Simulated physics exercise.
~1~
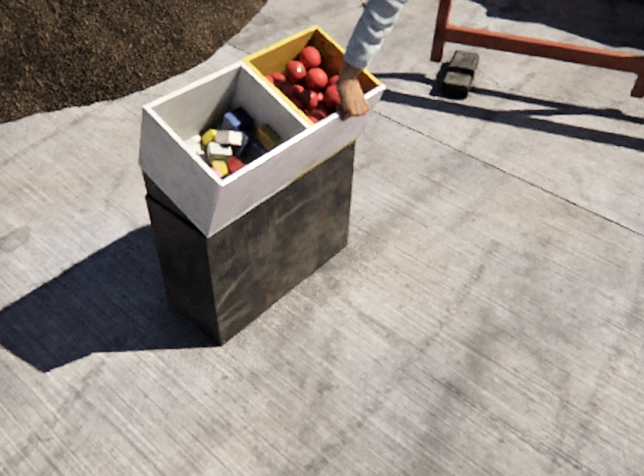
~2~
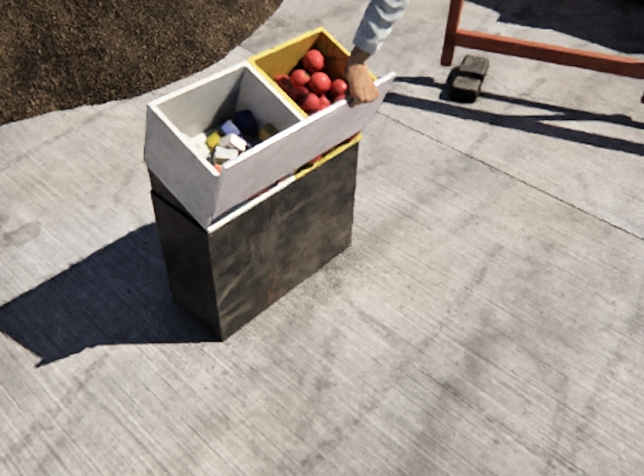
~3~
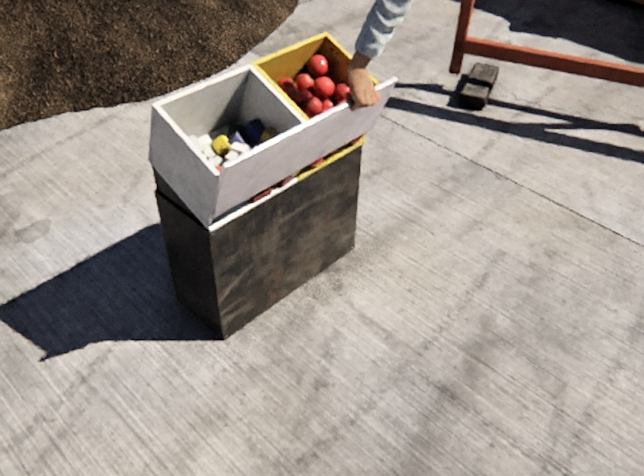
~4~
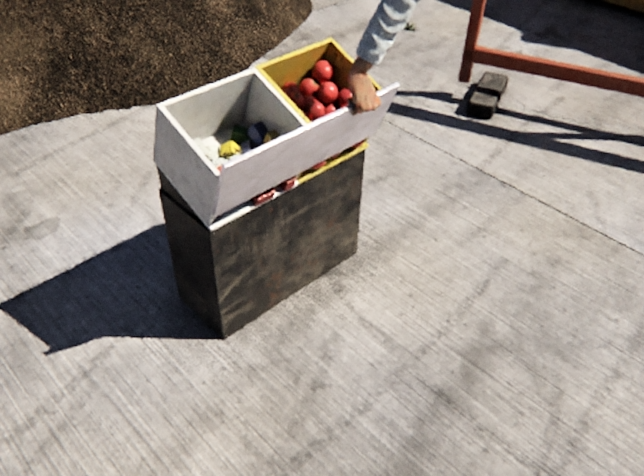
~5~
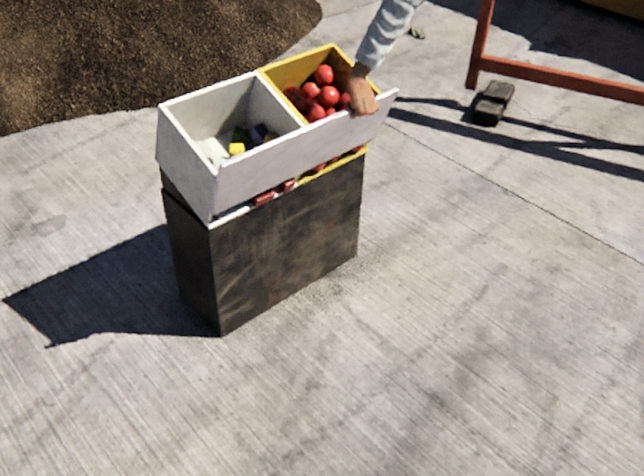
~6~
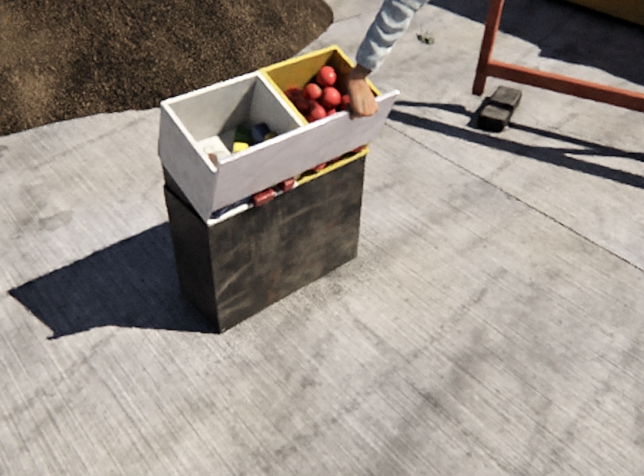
In the video, a hand slightly raises the front panel of a white bin of toy bricks and a yellow bin of tomatoes on a dark box, then holds it still; the contents shift and settle lower, and none reach the ground.
